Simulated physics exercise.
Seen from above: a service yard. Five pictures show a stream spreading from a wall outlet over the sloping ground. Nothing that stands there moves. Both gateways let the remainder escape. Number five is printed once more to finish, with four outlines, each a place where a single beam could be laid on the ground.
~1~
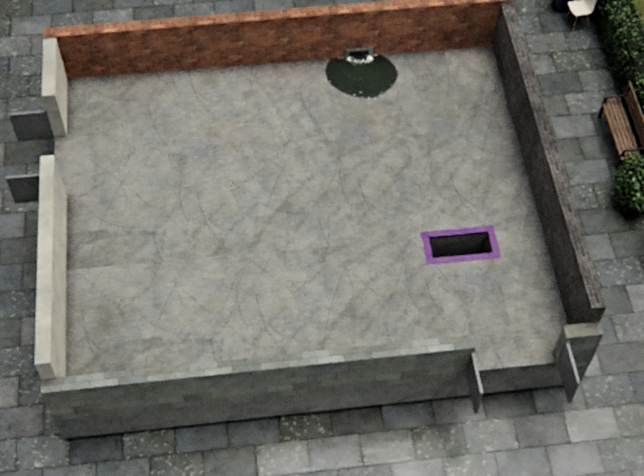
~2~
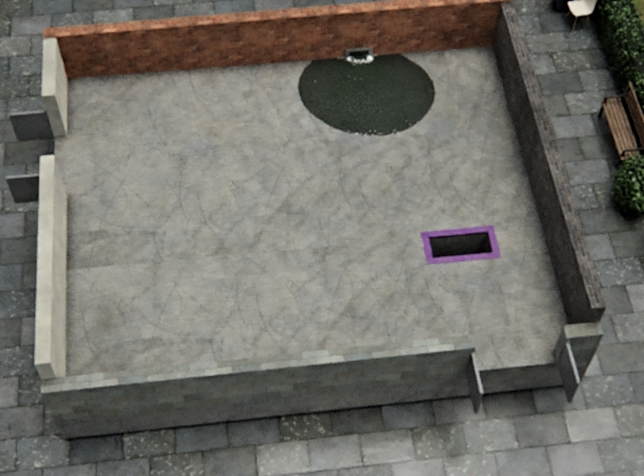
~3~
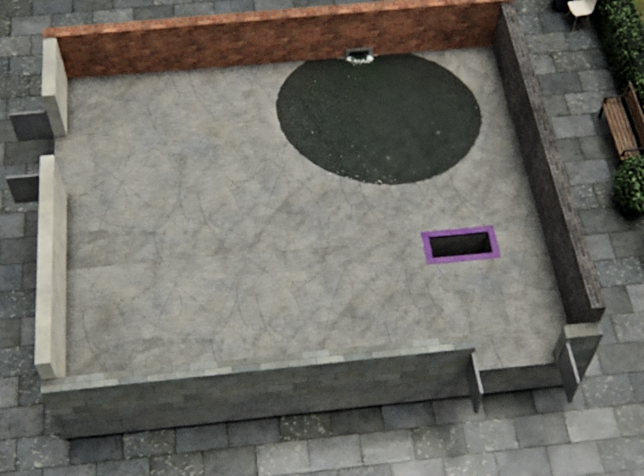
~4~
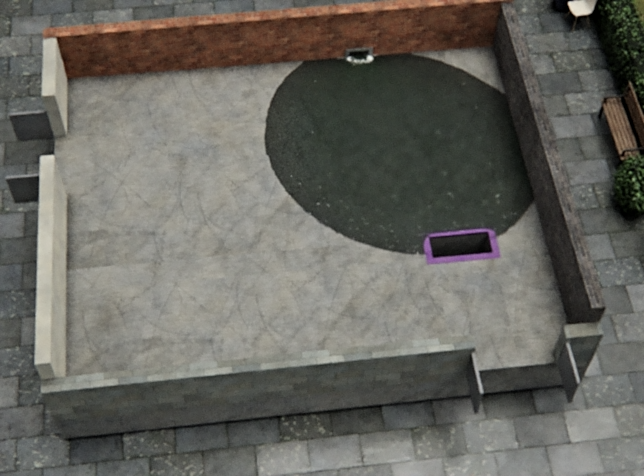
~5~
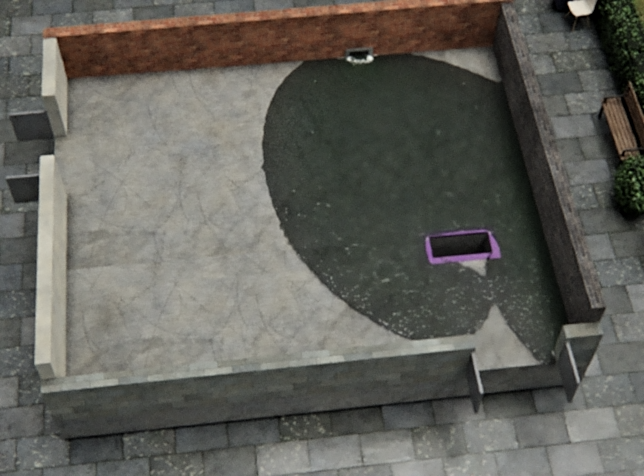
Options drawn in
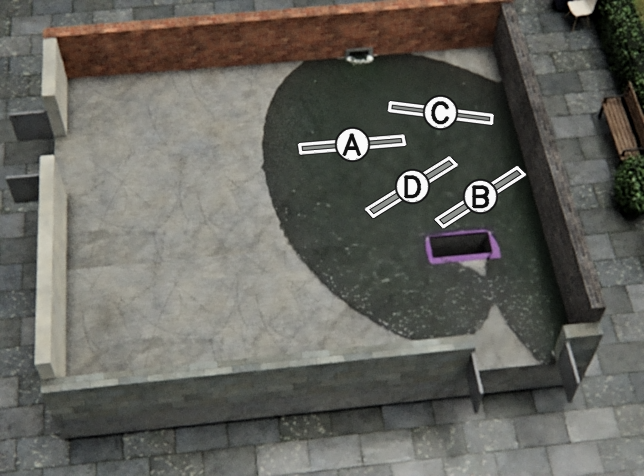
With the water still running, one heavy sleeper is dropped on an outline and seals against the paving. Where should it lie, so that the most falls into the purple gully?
C is best.
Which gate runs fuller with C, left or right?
The right one.
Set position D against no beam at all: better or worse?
Worse.
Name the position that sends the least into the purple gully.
That is position D.
In white, A from (300, 148) to (403, 140); B from (439, 223) to (520, 171); C from (389, 106) to (491, 119); D from (370, 212) to (452, 161).
With A, about 15 % of the stream goes into the purple gully, about 84 % out by the gates.
With B, about 17 % of the stream goes into the purple gully, about 80 % out by the gates.
With C, about 29 % of the stream goes into the purple gully, about 70 % out by the gates.
With D, about 7 % of the stream goes into the purple gully, about 92 % out by the gates.
